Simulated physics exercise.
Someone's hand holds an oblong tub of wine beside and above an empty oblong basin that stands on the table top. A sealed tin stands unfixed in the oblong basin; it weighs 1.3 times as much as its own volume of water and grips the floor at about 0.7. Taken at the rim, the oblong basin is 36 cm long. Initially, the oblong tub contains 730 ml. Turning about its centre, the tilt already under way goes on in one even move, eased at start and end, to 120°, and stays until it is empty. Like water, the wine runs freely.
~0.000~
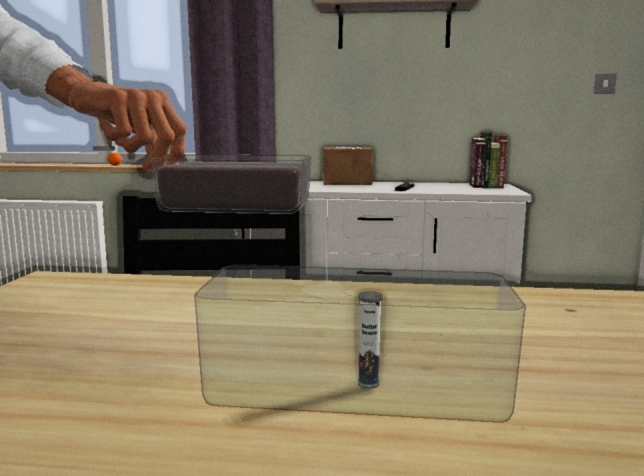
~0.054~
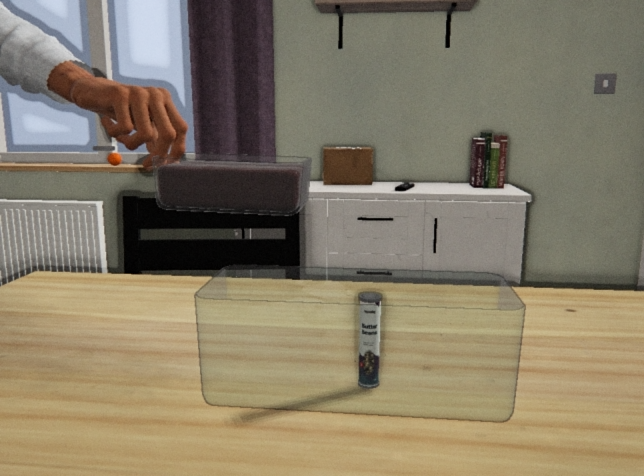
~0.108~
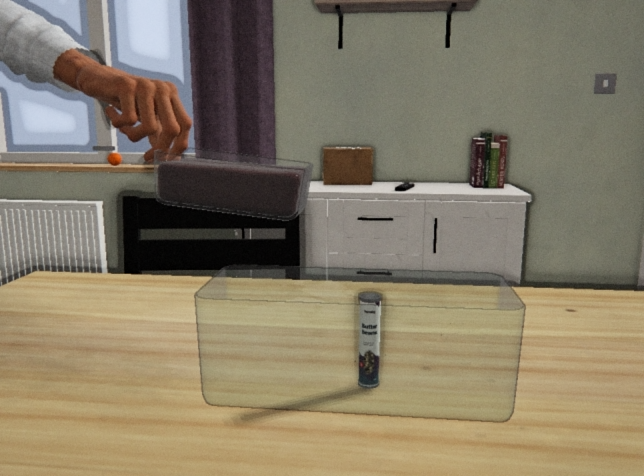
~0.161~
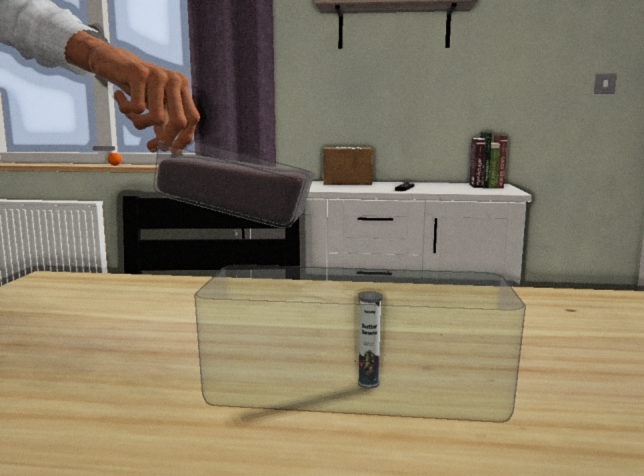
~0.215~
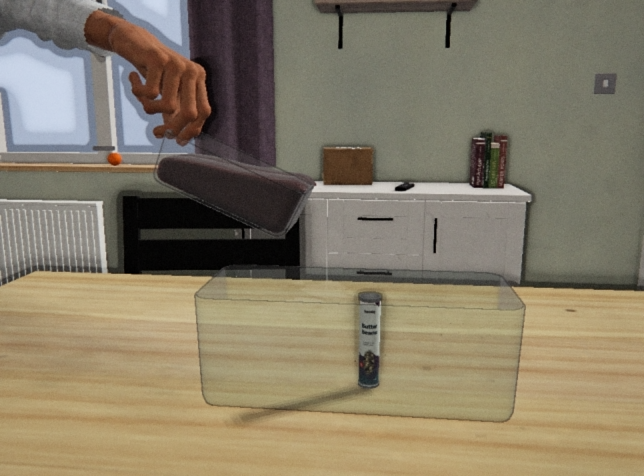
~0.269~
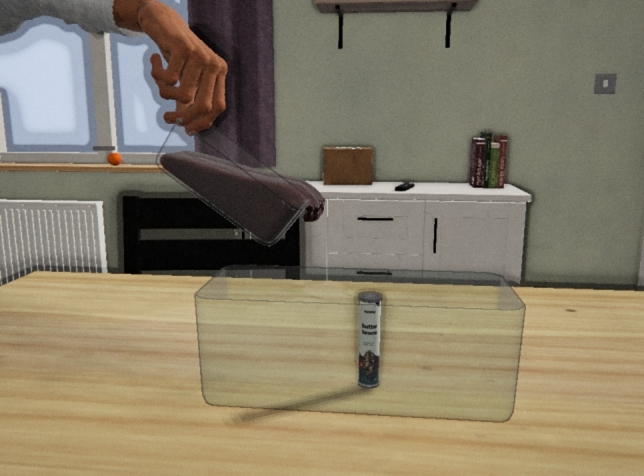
A hand tilted an oblong tub of dark wine further and further to the right above a clear basin with a tin standing by it, and some wine ran over the tub's right rim.
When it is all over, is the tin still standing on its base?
It will tip.
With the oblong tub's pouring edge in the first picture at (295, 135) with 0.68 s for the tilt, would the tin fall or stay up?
Then it tips over.
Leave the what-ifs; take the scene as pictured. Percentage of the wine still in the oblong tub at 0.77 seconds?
Some 0 per cent.
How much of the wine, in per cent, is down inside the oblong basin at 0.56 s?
80 %, more or less.
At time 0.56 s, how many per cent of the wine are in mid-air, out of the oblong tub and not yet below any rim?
Some 14 per cent, I reckon.
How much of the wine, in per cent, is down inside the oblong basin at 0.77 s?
About 94 per cent.
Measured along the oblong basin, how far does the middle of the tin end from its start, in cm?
Looks like roughly 8.0 cm in total.
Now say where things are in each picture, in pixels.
In the first picture, it leans 0°; its right rim is at (306, 160); the wine meets the walls at (170, 166) and (305, 167); the oblong basin's rim runs from (211, 281) to (513, 292); the tin's top is at (370, 300).
In the second picture, it leans 2°; its right rim is at (306, 162); the wine meets the walls at (171, 165) and (305, 168).
In the third picture, it leans 6°; its right rim is at (308, 168); the wine meets the walls at (172, 162) and (306, 171).
In the fourth picture, it leans 14°; its right rim is at (309, 178); the wine meets the walls at (173, 160) and (309, 174).
In the fifth picture, it leans 24°; its right rim is at (308, 191); the wine meets the walls at (173, 157) and (302, 182); 4 per cent is over the edge.
In the sixth picture, it leans 36°; its right rim is at (305, 206); the wine meets the walls at (173, 154) and (289, 185); 13 per cent is over the edge.
Then, 0.56 s in, the tilt is 104° and 4 per cent is still to pour; the tin leans 5°.
Then, 0.77 s in, the tilt is 120° and 0 per cent is still to pour; the tin leans 25°.
Then, 0.99 s in, the tilt is 120° and 0 per cent is still to pour; the tin lies on its side.
Then, 1.23 s in, the tilt is 120° and 0 per cent is still to pour; the tin lies on its side.
Finally, the tin lies on its side.
